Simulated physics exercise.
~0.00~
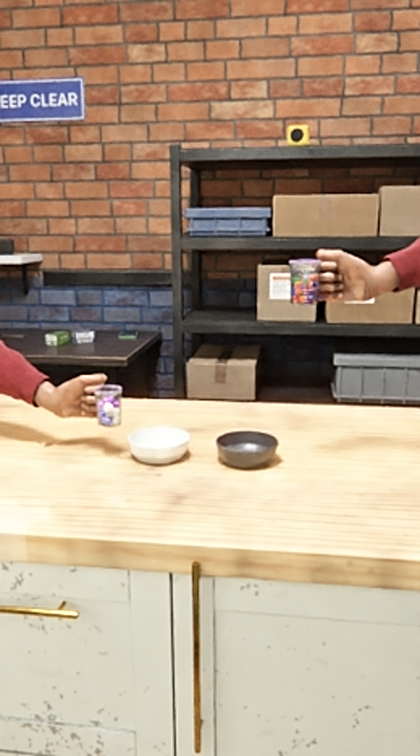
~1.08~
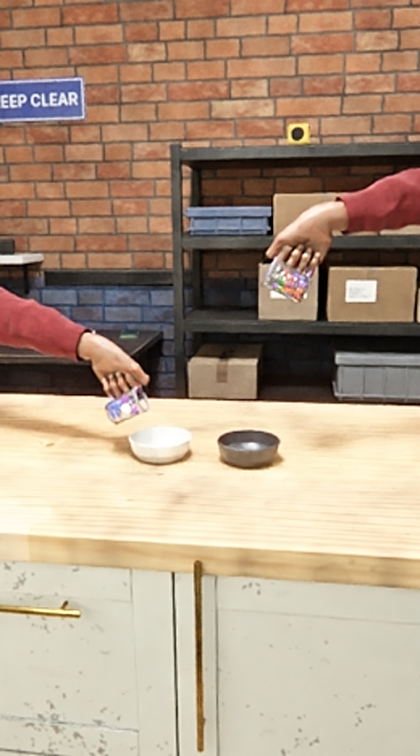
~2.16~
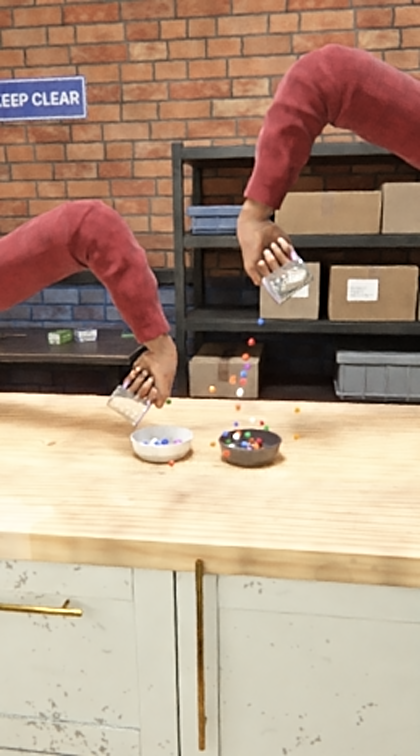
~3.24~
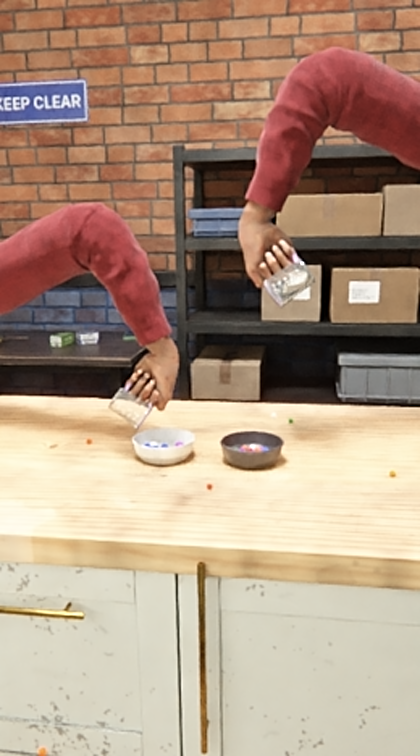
In the video, two hands tip cups of small colourful pieces over a white dish and a dark dish, the right cup held higher. The left cup's pieces land in the white dish, while some from the right scatter on the wooden counter, leaving both cups empty.
